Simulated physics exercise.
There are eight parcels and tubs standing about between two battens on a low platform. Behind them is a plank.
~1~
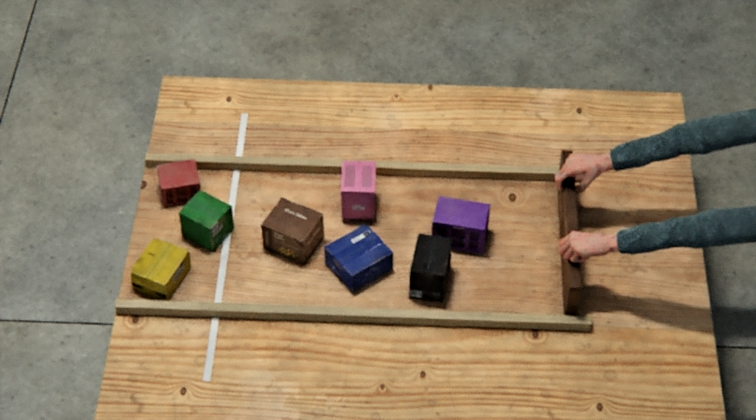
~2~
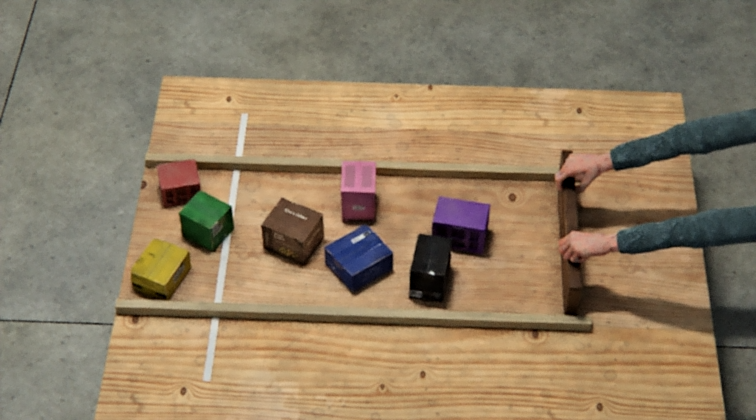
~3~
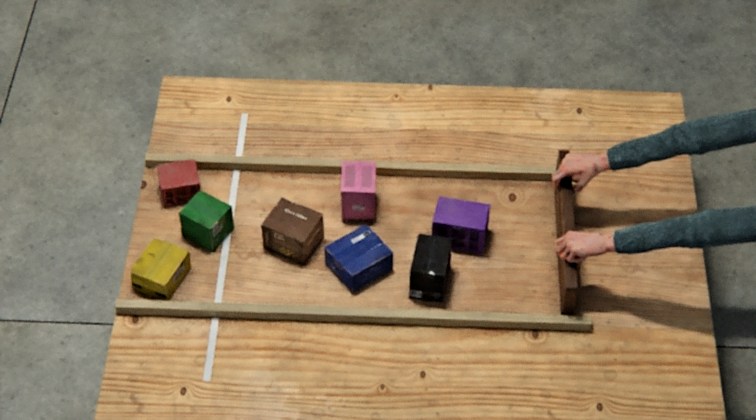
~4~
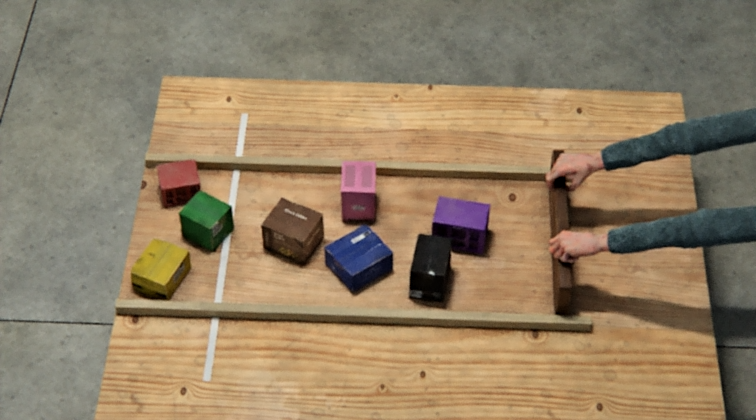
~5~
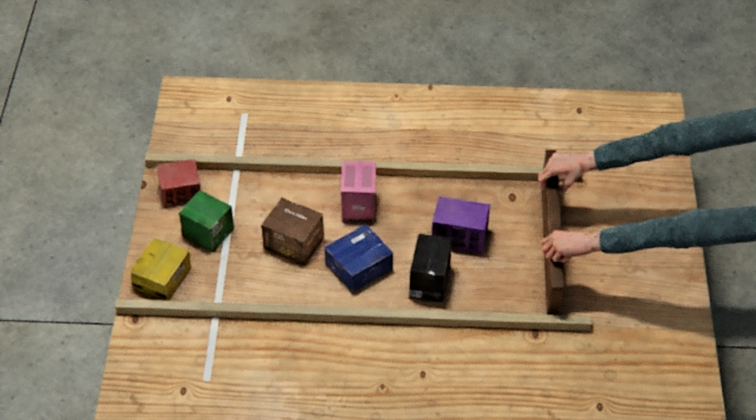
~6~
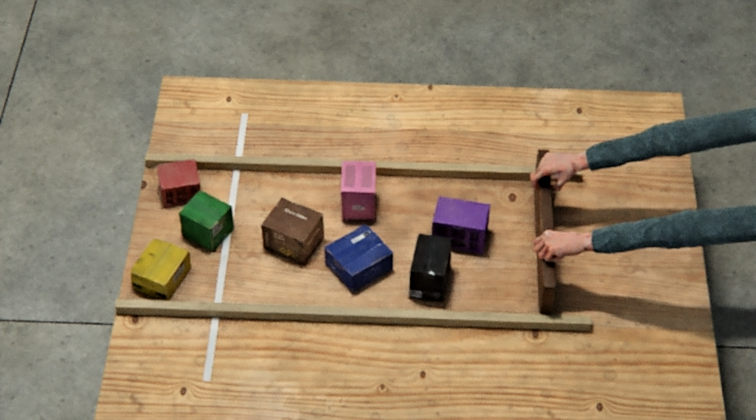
On a pale wooden platform over a grey concrete floor, seen from above at an angle, two battens run left to right, crossed near the left by a white strip. Between them stand red, green, yellow, brown, pink, blue, purple and black boxes, with a dark plank at the right. Two blue-sleeved arms slide the plank slightly left, while the boxes and camera stay still.
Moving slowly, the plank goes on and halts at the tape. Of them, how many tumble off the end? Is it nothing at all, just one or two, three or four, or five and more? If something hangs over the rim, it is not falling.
The count that fall off is at least one and at most two.
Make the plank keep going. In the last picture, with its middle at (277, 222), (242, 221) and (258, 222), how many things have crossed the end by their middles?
First 0, next 0, last 0.
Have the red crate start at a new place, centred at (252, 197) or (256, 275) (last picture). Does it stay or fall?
It keeps its place, then keeps its place.
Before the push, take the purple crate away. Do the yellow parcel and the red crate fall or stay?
The yellow parcel? It winds up down. The red crate? It stays where it is.
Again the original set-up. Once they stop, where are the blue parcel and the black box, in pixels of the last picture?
In the last picture the blue parcel sits around (162, 271) and the black box around (204, 261).
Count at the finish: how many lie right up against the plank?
Tally at the end: 3.
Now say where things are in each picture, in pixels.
In the first picture, yellow parcel (161, 269); red crate (179, 183); green parcel (207, 221); plank (569, 233); tape (227, 237).
In the second picture, red crate (179, 183); purple crate (461, 225).
In the third picture, green parcel (207, 221); black box (431, 268).
In the fourth picture, yellow parcel (161, 269); blue parcel (359, 258).
In the fifth picture, red crate (179, 183); brown box (293, 231).
In the sixth picture, yellow parcel (161, 269); red crate (179, 183); green parcel (207, 221); plank (544, 232); tape (227, 237).
Soon after, none off yet; yellow parcel at rest near (161, 269); red crate at rest near (179, 183); green parcel at rest near (207, 221).
In the end, the number that fall off is one or two; gone, yellow parcel.
